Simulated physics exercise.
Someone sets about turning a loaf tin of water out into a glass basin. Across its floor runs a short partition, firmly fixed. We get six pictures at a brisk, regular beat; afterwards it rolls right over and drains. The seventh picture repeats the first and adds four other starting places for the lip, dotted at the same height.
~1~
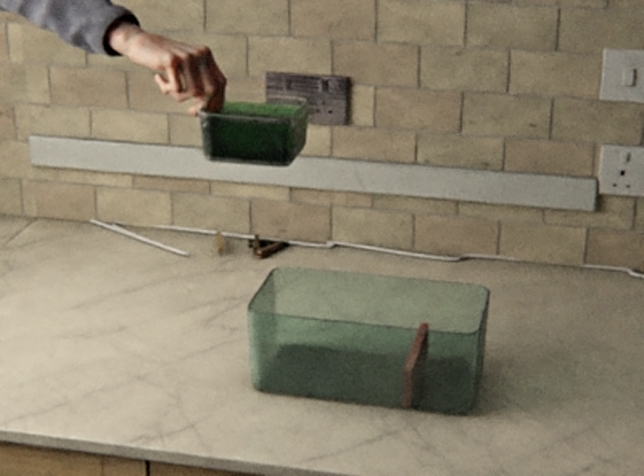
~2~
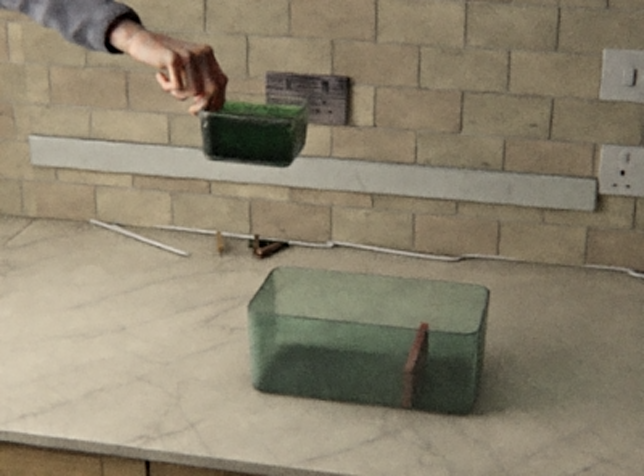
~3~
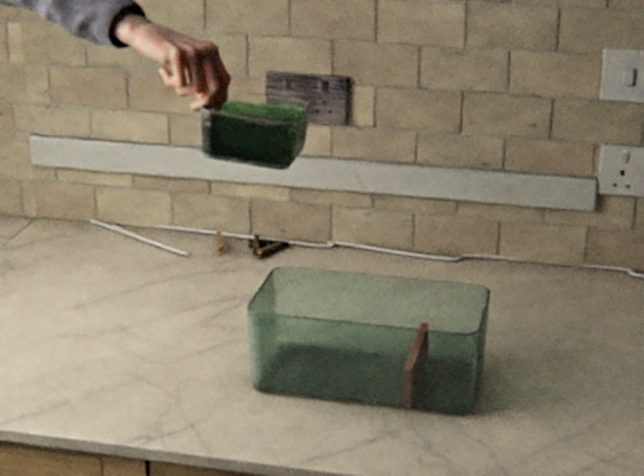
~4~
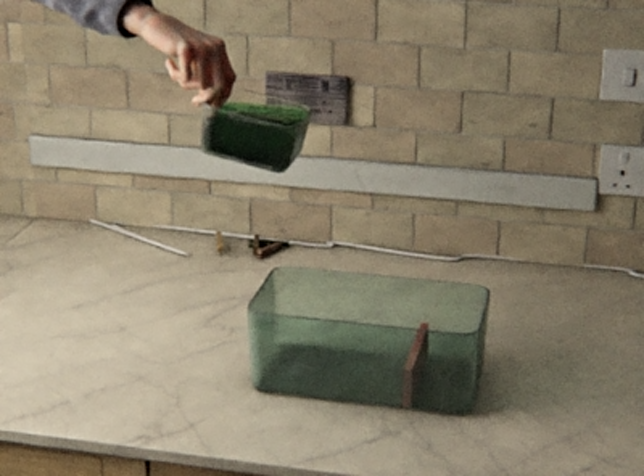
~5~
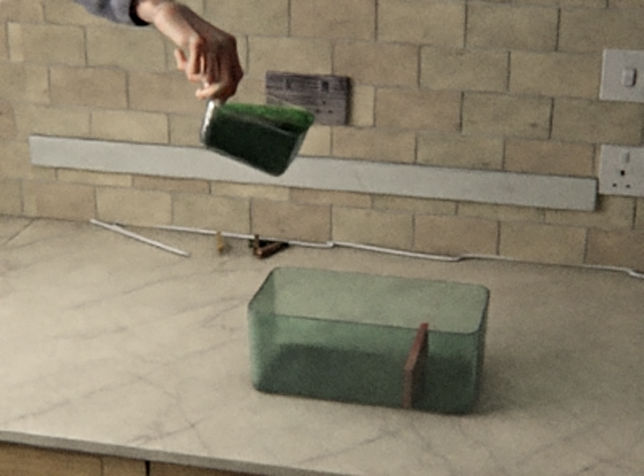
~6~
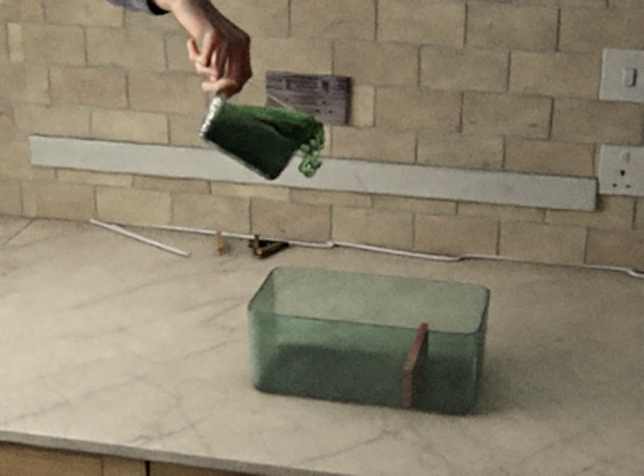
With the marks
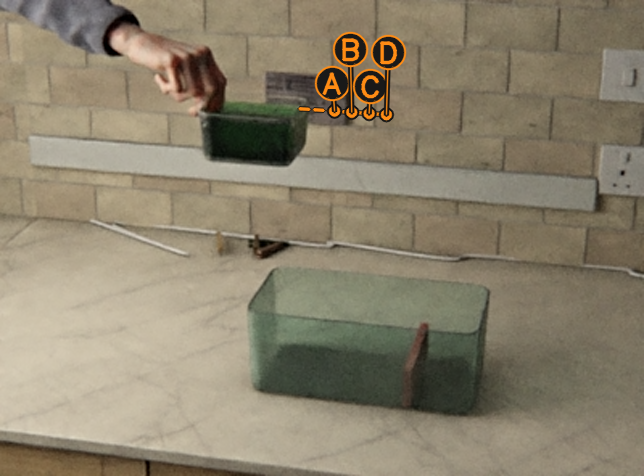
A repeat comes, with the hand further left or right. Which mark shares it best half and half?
B beats the others.
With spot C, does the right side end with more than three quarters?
No.
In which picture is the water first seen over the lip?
Picture 5.
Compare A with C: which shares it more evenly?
C it is.
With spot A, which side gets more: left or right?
More ends on the left.
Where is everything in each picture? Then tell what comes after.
Upright, lip at (300, 108); basin from (252, 386) to (473, 412); top of the wall at (417, 345); nothing has left yet, in the first frame.
Upright, lip at (300, 109); nothing has left yet, in the second frame.
Tipped about 5°, lip at (302, 112); nothing has left yet, in the third frame.
Tipped about 11°, lip at (303, 117); nothing has left yet, in the fourth frame.
Tipped about 19°, lip at (305, 124); water is over the lip, down to (309, 126), in the fifth frame.
Tipped about 28°, lip at (306, 133); water is over the lip, down to (312, 172), in the sixth frame.
On the marked copy, A at (334, 111); B at (351, 112); C at (369, 113); D at (386, 114).
Choosing A, about 81 % ends left of the wall and 17 % right of it.
Choosing B, about 45 % ends left of the wall and 53 % right of it.
Choosing C, about 31 % ends left of the wall and 67 % right of it.
Choosing D, about 28 % ends left of the wall and 70 % right of it.
